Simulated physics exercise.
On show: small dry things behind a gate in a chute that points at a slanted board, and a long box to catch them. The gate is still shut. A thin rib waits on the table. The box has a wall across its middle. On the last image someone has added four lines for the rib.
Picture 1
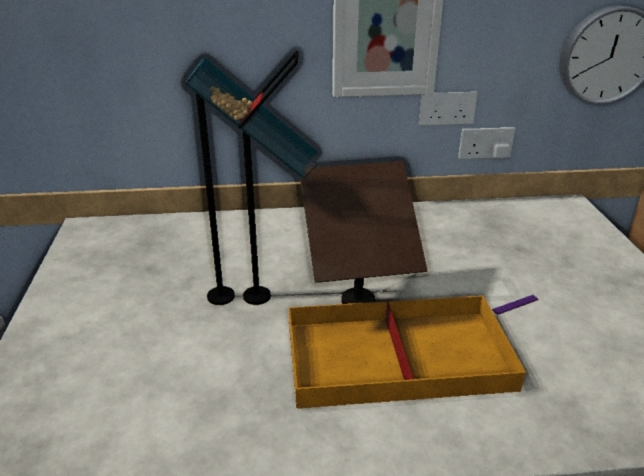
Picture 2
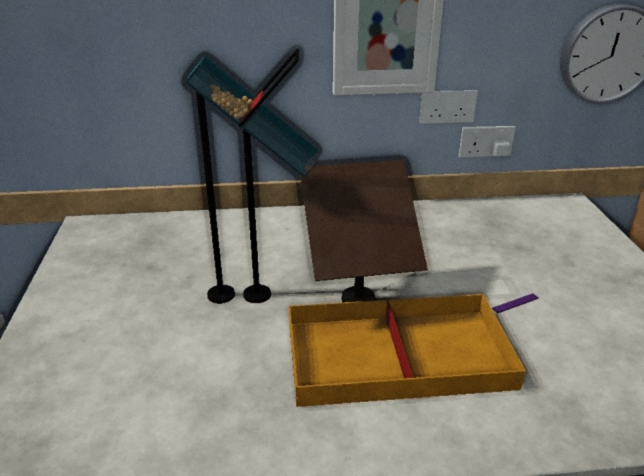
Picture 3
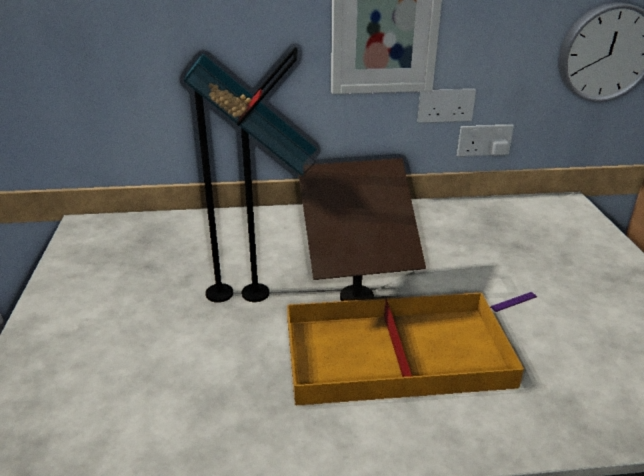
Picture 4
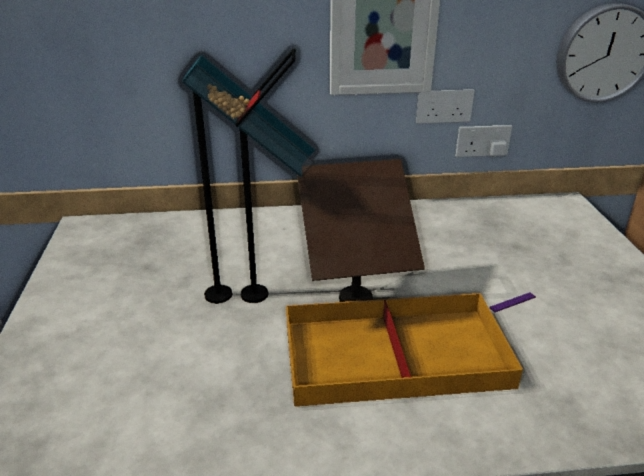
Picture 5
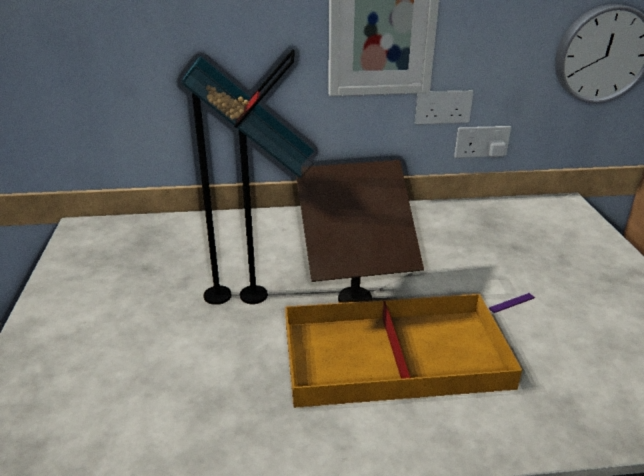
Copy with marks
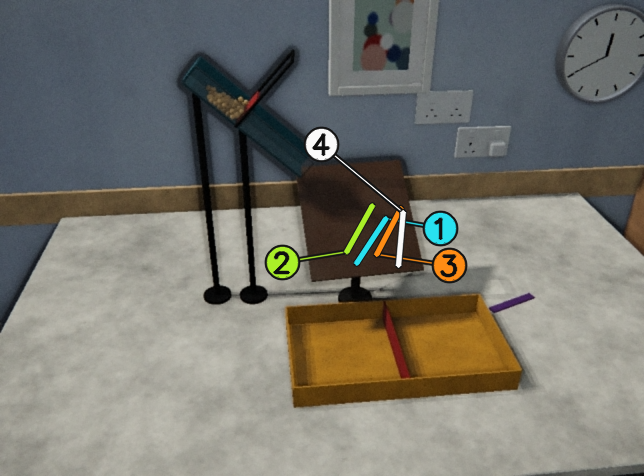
A teal chute on black legs held a small pile of tan bits behind a gate above a tilted brown board and a divided yellow box, and nothing moved except a slight shift of the view.
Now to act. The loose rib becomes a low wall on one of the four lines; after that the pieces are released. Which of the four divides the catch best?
It is 4.
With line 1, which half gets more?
The left half.
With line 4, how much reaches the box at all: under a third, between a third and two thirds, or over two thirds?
Over two thirds.
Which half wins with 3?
Left.
On the marked copy, line 1 from (385, 218) to (356, 263); line 2 from (372, 205) to (346, 251); line 3 from (400, 208) to (376, 254); line 4 from (403, 212) to (398, 265).
With 1, of what is caught, all but a few in the left half, a small share in the right.
With 2, of what is caught, all but a few in the left half, a small share in the right.
With 3, of what is caught, all but a few in the left half, a small share in the right.
With 4, of what is caught, close to half in the left half, close to half in the right.
